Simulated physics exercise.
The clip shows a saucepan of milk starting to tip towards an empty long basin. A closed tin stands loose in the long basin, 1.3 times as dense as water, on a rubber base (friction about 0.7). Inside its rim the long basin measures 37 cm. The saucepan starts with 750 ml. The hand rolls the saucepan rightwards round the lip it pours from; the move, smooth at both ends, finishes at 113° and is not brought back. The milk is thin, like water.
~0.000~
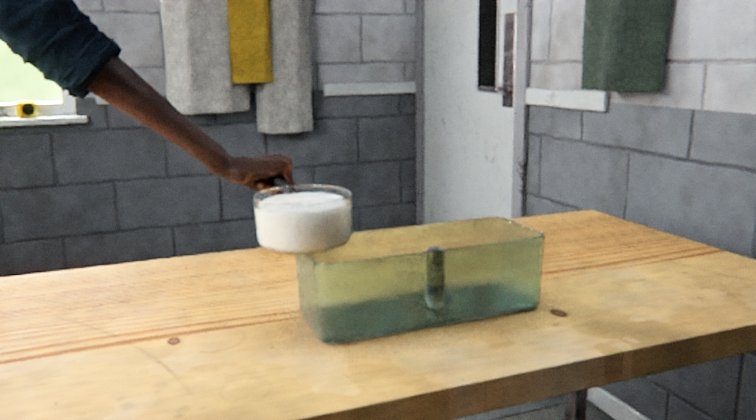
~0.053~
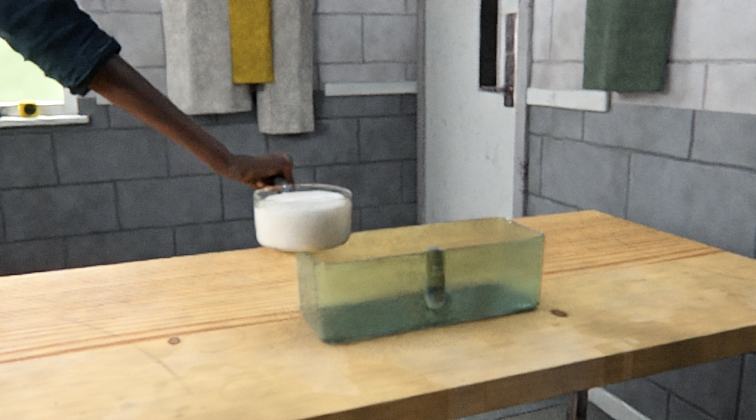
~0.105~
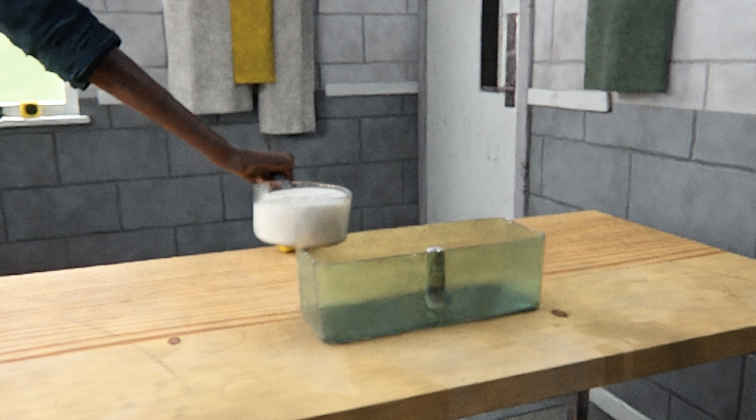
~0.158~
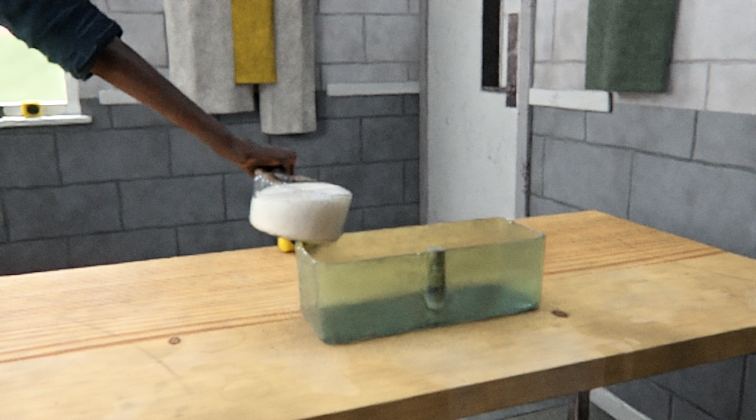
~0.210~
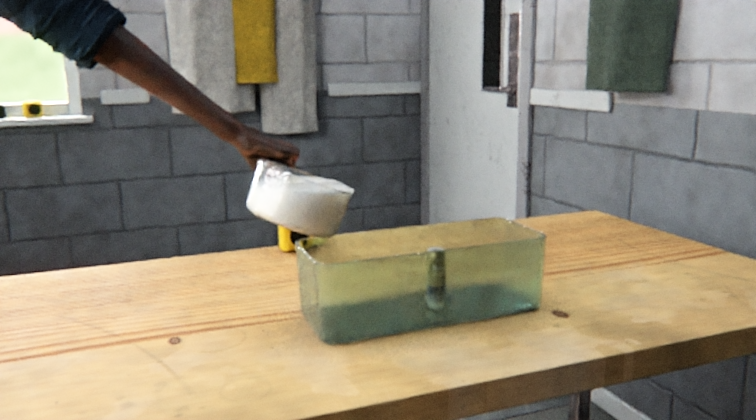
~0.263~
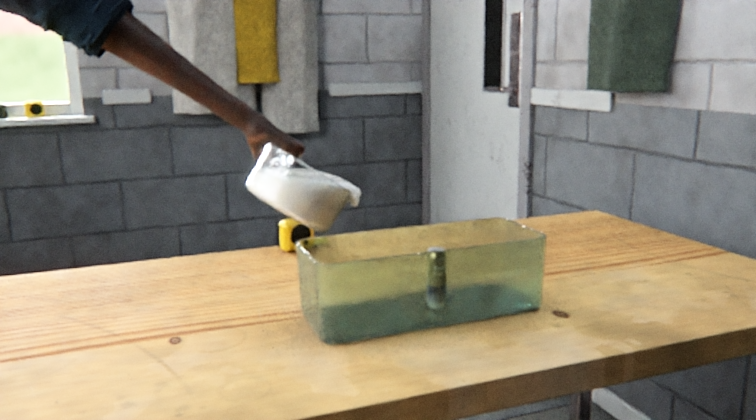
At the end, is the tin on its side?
It topples.
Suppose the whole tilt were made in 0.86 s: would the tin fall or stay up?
The tin falls.
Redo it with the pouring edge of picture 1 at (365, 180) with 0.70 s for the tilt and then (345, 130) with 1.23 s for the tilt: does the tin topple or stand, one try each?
First it stays up; then it stays up.
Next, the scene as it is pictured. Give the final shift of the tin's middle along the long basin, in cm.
Some 8.0 cm.
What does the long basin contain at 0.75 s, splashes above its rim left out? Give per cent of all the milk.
About 94 per cent.
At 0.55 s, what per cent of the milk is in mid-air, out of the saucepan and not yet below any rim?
Near 48 in a hundred.
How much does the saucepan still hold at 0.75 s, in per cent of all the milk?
Near 1 in a hundred.
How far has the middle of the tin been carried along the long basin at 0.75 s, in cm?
About 4 cm.
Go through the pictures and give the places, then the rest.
In the first picture, it leans 0°; its right rim is at (348, 192); the milk meets the walls at (257, 205) and (346, 197); the long basin's rim runs from (305, 253) to (523, 227); the tin's top is at (435, 252).
In the second picture, it leans 2°; its right rim is at (348, 192); the milk meets the walls at (257, 205) and (346, 196).
In the third picture, it leans 6°; its right rim is at (348, 192); the milk meets the walls at (256, 202) and (346, 192).
In the fourth picture, it leans 13°; its right rim is at (348, 192); the milk meets the walls at (255, 196) and (346, 188).
In the fifth picture, it leans 23°; its right rim is at (348, 193); the milk meets the walls at (254, 185) and (345, 188); 2 per cent is over the edge.
In the sixth picture, it leans 34°; its right rim is at (348, 193); the milk meets the walls at (252, 173) and (340, 183); 5 per cent is over the edge.
After 0.55 s the tilt is 99° and 27 per cent is still to pour; the tin stands where it began.
After 0.75 s the tilt is 113° and 1 per cent is still to pour; the tin leans 37°.
After 0.97 s the tilt is 113° and 0 per cent is still to pour; the tin lies on its side.
After 1.21 s the tilt is 113° and 0 per cent is still to pour; the tin lies on its side.
In the end the tin lies on its side.
